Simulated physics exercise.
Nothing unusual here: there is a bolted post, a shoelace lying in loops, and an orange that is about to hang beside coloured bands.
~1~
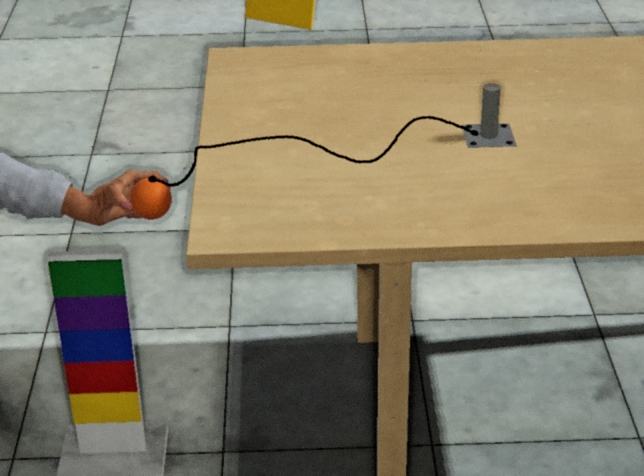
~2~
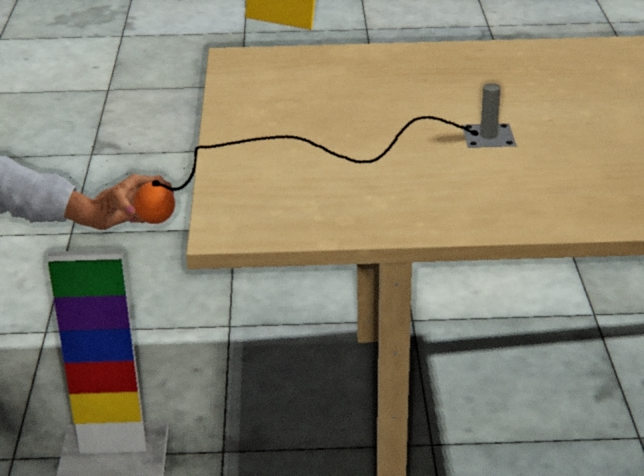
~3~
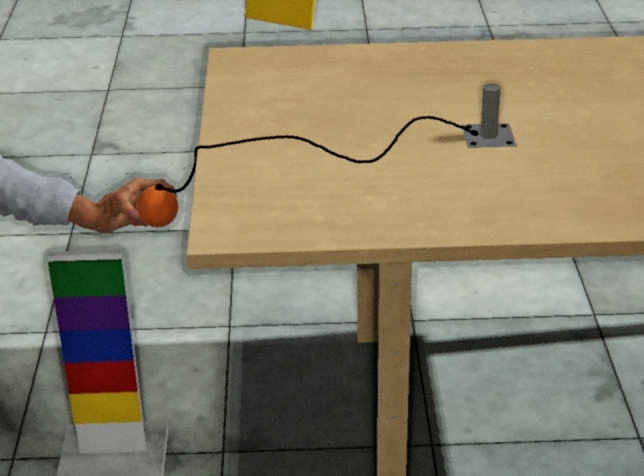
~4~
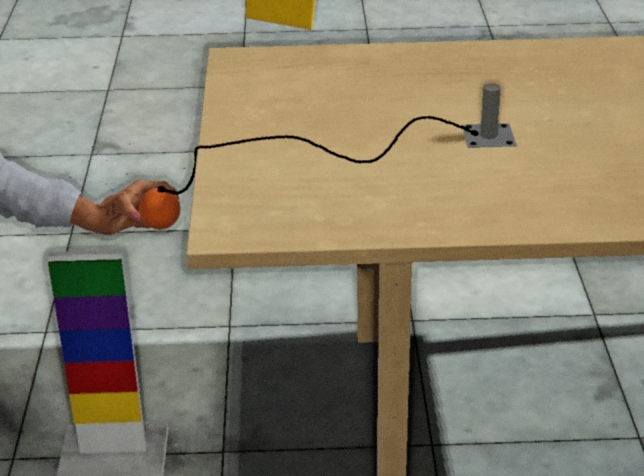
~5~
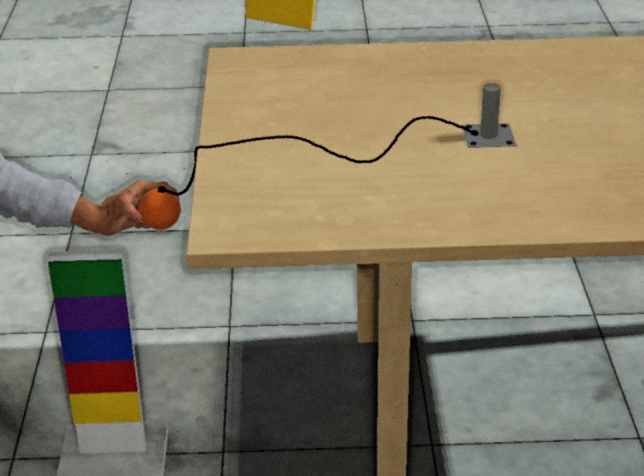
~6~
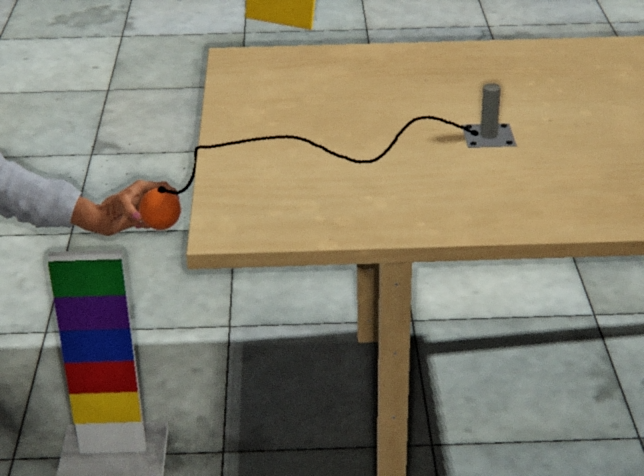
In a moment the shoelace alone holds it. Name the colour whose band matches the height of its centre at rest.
That would be purple.
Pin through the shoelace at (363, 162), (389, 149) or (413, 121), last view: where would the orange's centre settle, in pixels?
Roughly (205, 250), (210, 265) and (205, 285), in that order.
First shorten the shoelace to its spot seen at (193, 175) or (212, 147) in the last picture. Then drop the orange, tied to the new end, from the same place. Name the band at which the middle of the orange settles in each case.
Green; above them all.
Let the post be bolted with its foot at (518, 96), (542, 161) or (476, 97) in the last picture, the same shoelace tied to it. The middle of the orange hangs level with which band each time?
Result 1: Green. Result 2: Green. Result 3: Purple.
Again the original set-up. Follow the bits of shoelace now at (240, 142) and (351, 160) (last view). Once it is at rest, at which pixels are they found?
One ends up around (199, 190), the other around (279, 142).
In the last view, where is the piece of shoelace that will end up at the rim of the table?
(287, 137).
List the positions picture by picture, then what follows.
The first frame shows orange (151, 199); green (87, 280); purple (92, 314); blue (97, 347); red (101, 379); yellow (105, 409).
The second frame shows orange (154, 203); shoelace through (447, 122) (396, 138) (351, 160) (286, 137) (213, 147).
The third frame shows orange (158, 207).
The fourth frame shows orange (159, 209); shoelace through (447, 122) (396, 138) (351, 160) (286, 137) (213, 147).
The fifth frame shows orange (160, 209).
The sixth frame shows orange (160, 209); shoelace through (447, 122) (396, 138) (351, 160) (286, 137) (213, 147).
Soon after, orange near (216, 286); level with green.
After that, orange near (206, 293); level with purple.
In the end, orange near (205, 302); level with purple. At purple.
